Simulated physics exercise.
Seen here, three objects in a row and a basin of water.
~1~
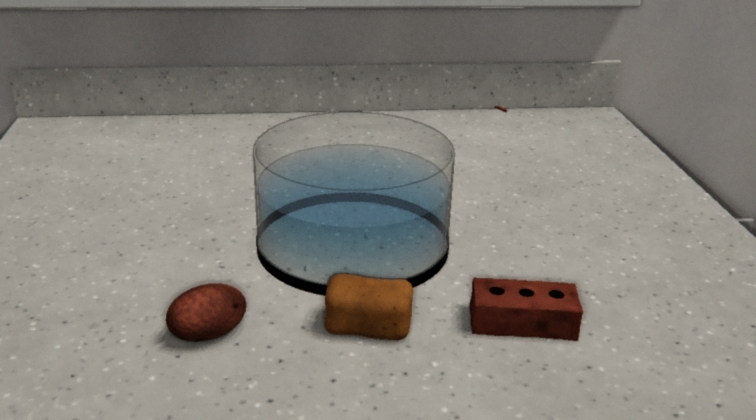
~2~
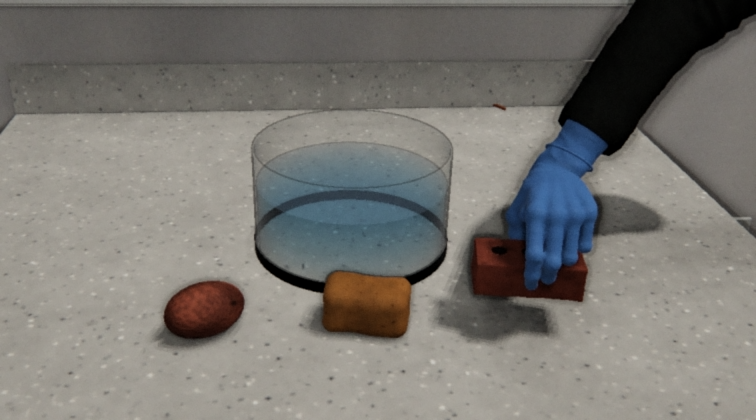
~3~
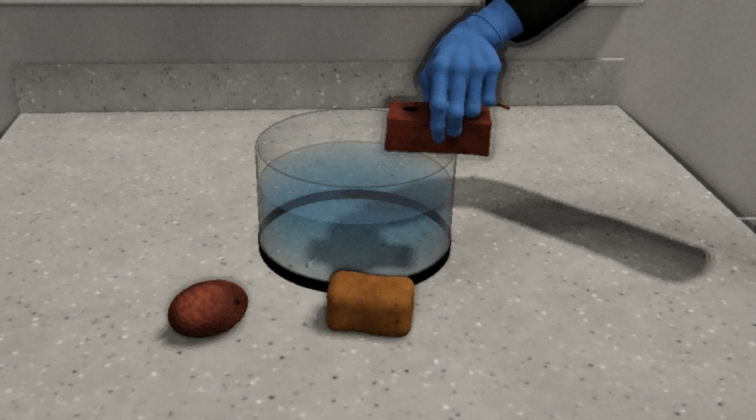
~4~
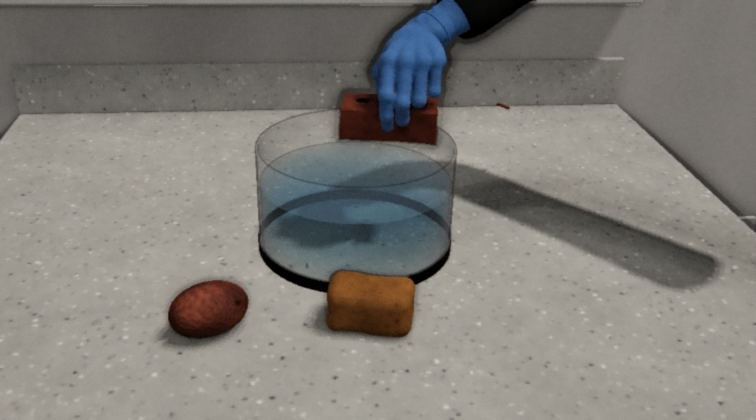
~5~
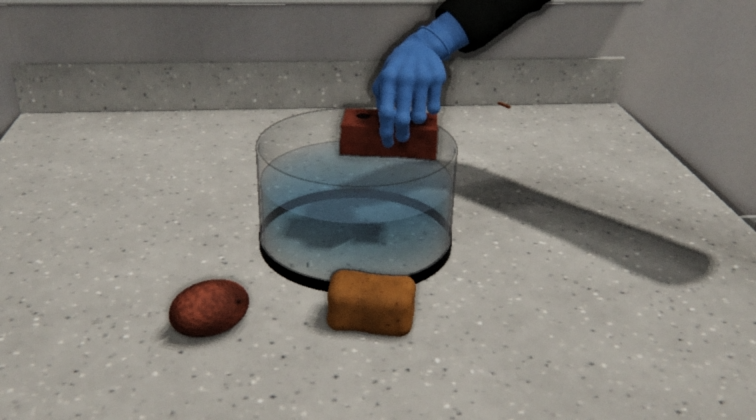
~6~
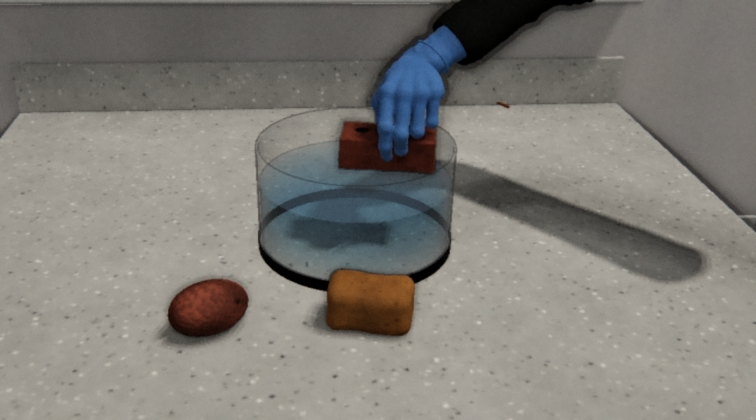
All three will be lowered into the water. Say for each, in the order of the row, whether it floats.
From the left: It sinks, it floats, it sinks.
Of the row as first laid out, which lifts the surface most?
It is the right object.
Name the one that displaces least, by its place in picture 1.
That is the one in the middle.
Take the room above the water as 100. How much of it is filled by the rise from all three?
About 26 per cent.
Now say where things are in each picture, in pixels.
The row from the left; potato (207, 312); bread roll (369, 306); piece of brick (525, 309), in the first frame.
A hand picks up the piece of brick; piece of brick (528, 269); bread roll (367, 304), in the second frame.
It is carried over; piece of brick (438, 128); potato (208, 309), in the third frame.
It is above the basin; piece of brick (389, 118); bread roll (371, 303), in the fourth frame.
It comes down; piece of brick (390, 133); potato (209, 308), in the fifth frame.
It is just over the surface; potato (209, 308); bread roll (370, 302); piece of brick (388, 147), in the sixth frame.
Shortly, the piece of brick ends at the bottom.
Then, the bread roll bobs at the top.
At the finish, the potato ends at the bottom; afloat, bread roll.
